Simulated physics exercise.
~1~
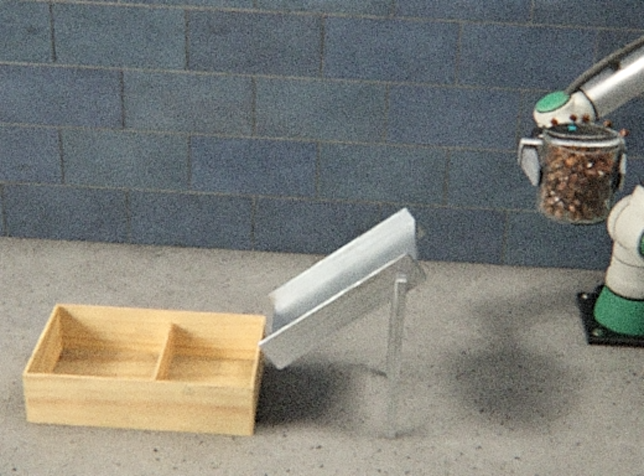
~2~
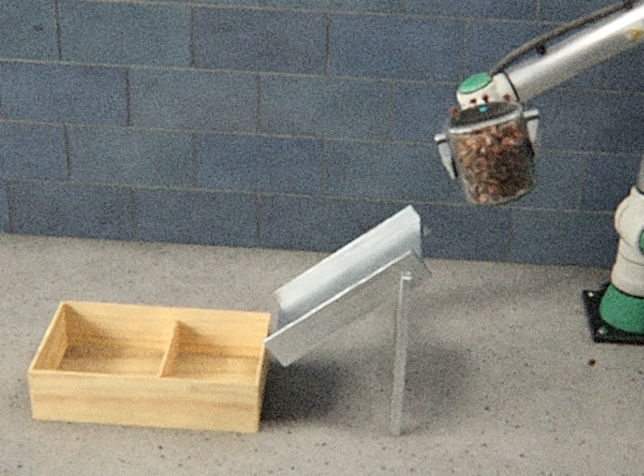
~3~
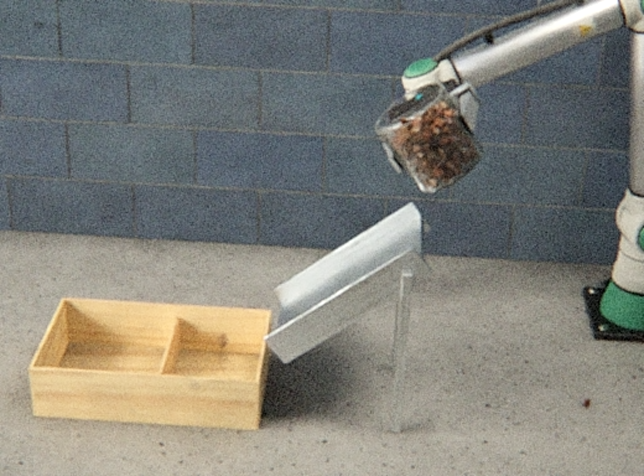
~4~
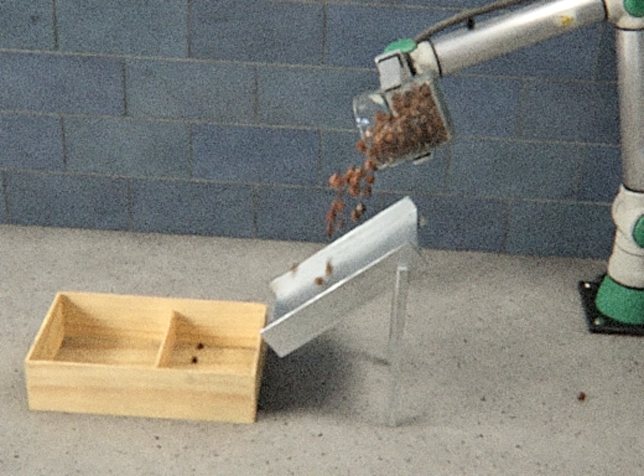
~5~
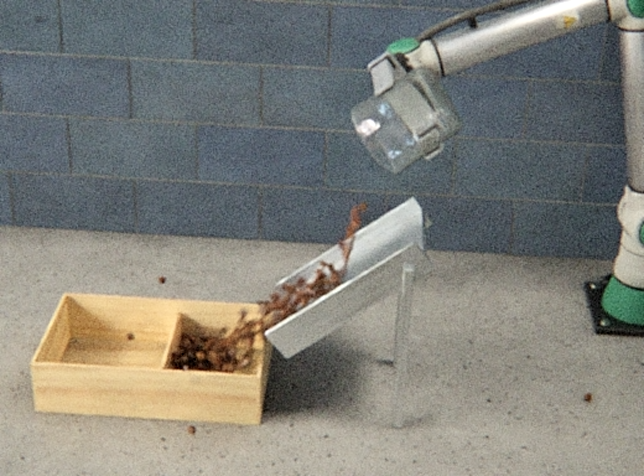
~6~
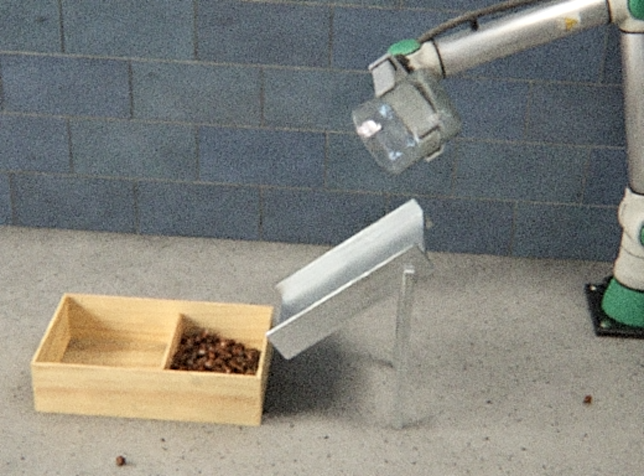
A robot arm carried a clear tumbler of brown pellets leftward over a metal chute and tipped it upside down, sending them sliding into the near compartment of a divided wooden box, where nearly all settled in a pile while a few strayed outside.
